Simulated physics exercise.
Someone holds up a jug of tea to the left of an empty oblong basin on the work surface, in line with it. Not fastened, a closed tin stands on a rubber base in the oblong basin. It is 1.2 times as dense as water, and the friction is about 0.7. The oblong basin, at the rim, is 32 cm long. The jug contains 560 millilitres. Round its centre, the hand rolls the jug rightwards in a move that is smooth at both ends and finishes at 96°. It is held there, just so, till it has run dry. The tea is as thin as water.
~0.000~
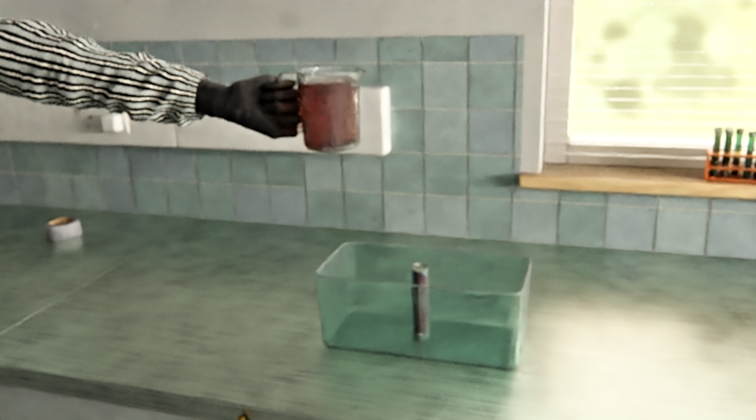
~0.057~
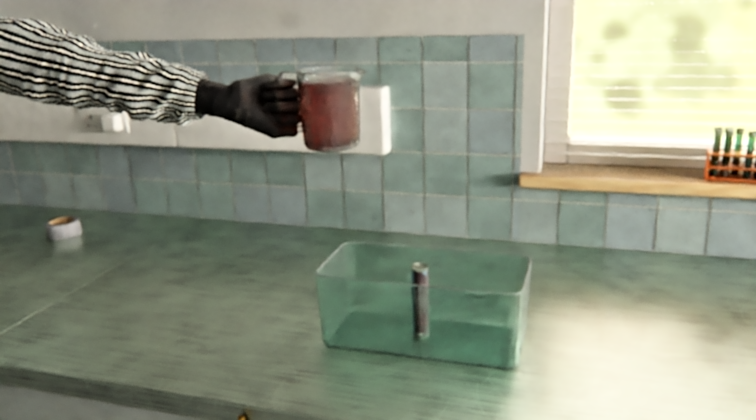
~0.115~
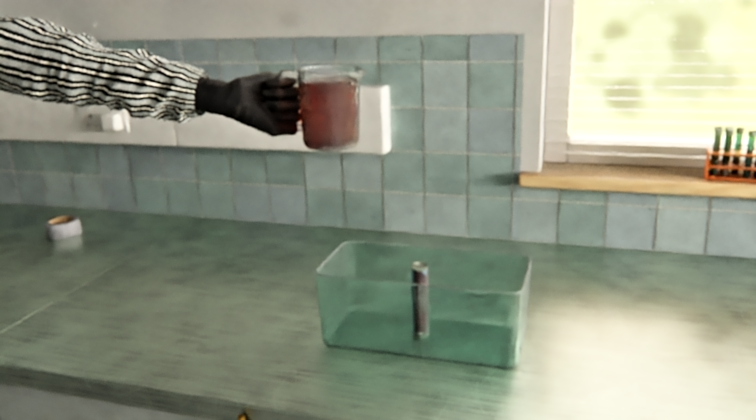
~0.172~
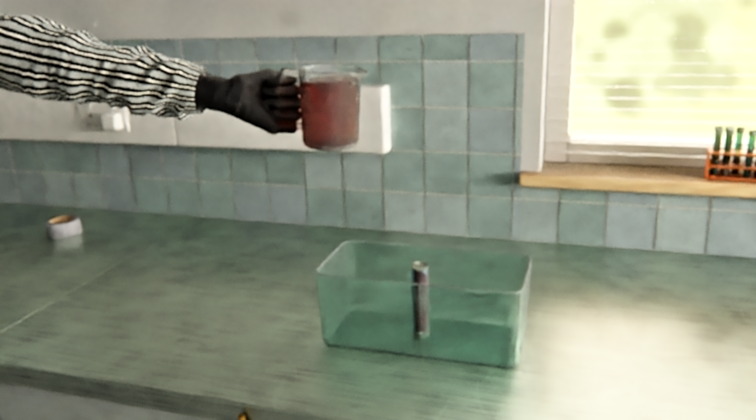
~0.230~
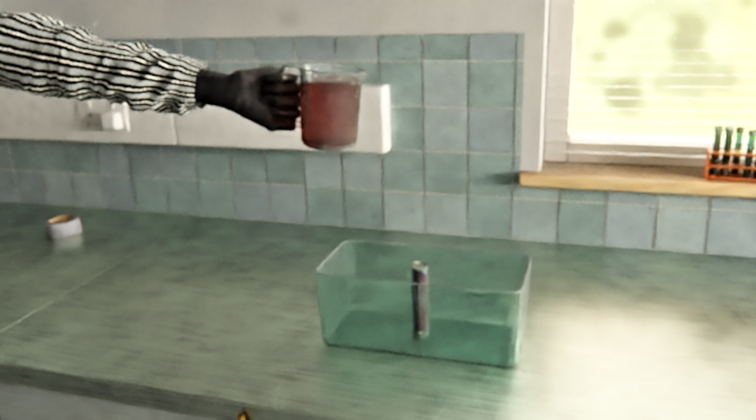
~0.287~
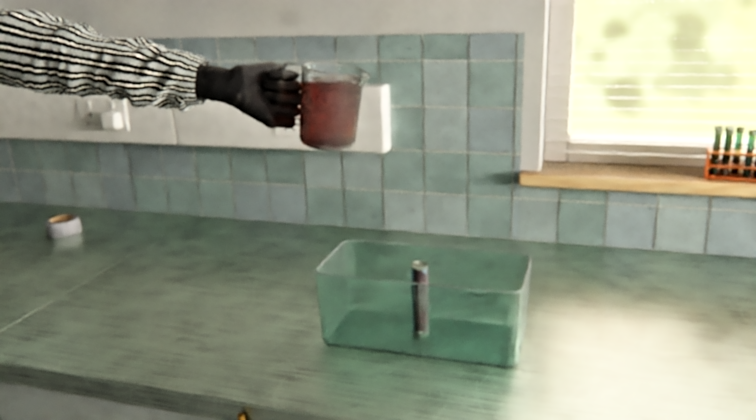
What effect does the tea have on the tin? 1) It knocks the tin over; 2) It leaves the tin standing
Answer: 2.
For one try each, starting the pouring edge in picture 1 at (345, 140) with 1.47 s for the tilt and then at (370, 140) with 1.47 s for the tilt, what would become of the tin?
Trial 1 - tin stays standing; trial 2 - tin tips.
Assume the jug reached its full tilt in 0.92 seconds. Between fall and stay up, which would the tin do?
After the tilt, the tin is still standing.
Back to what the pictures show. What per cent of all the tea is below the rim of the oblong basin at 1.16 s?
My estimate is about 30 percent.
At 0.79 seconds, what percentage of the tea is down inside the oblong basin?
The basin holds roughly 1 in a hundred parts at that moment.
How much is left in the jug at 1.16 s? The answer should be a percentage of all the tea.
I reckon near 44 per cent still sits there.
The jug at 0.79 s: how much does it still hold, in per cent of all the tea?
Remaining: Near 88 % of the total.
After 0.79 s the tilt is 54° and 88 per cent is still to pour; the tin stands where it began.
After 1.16 s the tilt is 86° and 45 per cent is still to pour; the tin stands where it began.
After 1.55 s the tilt is 96° and 8 per cent is still to pour; the tin stands where it began.
After 1.97 s the tilt is 96° and 1 per cent is still to pour; the tin stands where it began.
In the end the tin stands where it began.
